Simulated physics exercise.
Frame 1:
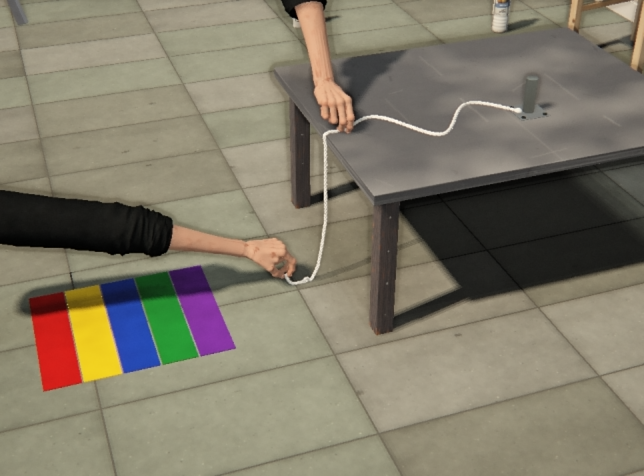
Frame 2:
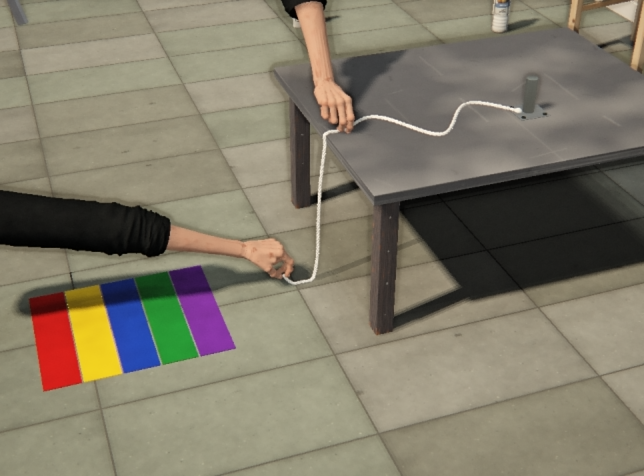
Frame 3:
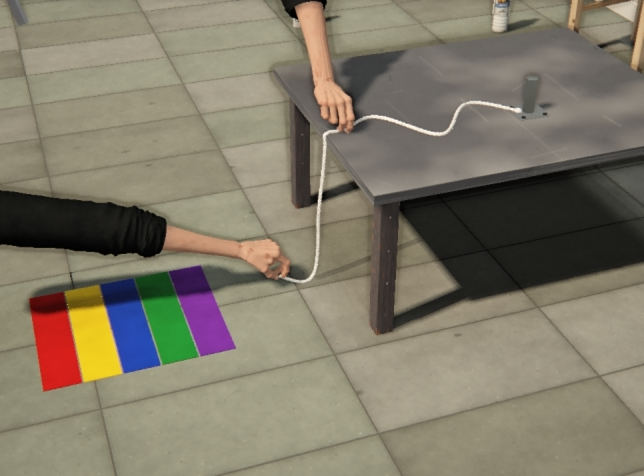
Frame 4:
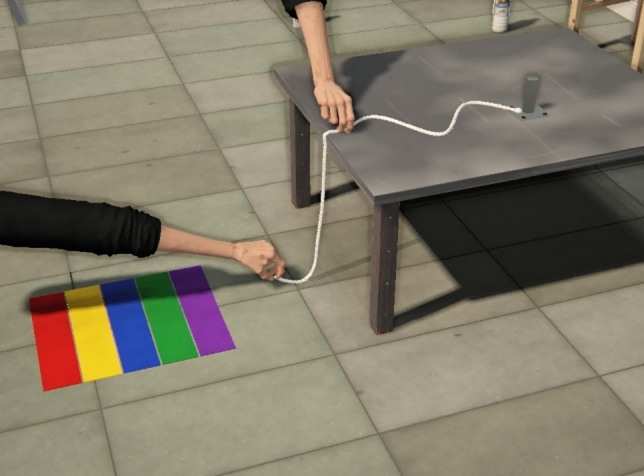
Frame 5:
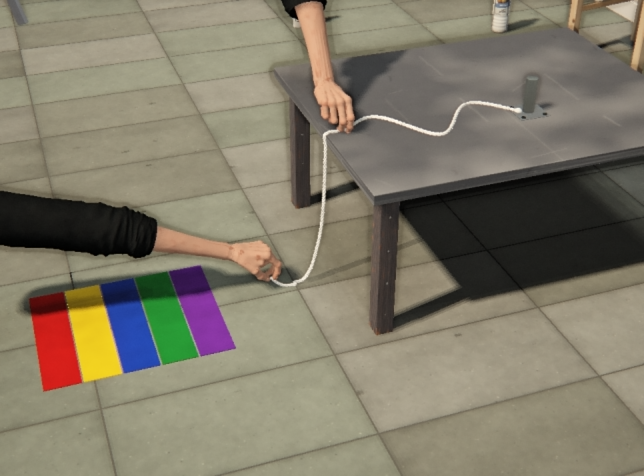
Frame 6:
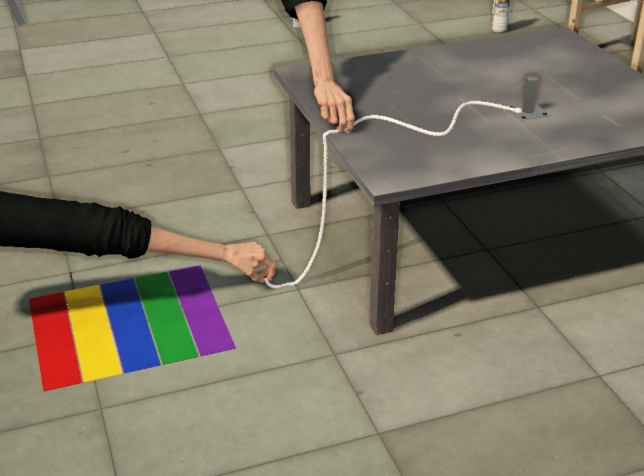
In this clip, one hand pins a white cord at the edge of a gray coffee table while another hand, holding its hanging end near the ground, moves slightly left beside a strip of five colors.
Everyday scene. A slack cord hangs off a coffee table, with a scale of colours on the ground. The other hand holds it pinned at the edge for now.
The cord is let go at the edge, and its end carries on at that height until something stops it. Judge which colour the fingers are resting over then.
The yellow strip.
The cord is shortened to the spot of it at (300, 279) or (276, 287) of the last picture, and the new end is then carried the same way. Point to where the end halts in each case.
In order, about (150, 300) and about (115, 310).
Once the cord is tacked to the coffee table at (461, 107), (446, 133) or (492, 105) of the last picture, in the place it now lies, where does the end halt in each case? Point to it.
It would sit near (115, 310) the first time, (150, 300) the second and (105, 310) the third.
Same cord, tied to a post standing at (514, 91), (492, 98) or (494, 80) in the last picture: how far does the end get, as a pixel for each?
Estimated pixels per try: (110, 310); (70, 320); (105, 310).
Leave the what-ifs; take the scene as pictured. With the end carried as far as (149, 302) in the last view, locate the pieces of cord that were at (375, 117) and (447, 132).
The first at (330, 137), the second at (408, 123).
Soon after, end near (149, 302); over green.
Then, end near (113, 310); over blue.
At full stretch, end near (93, 314); over yellow. Over yellow.
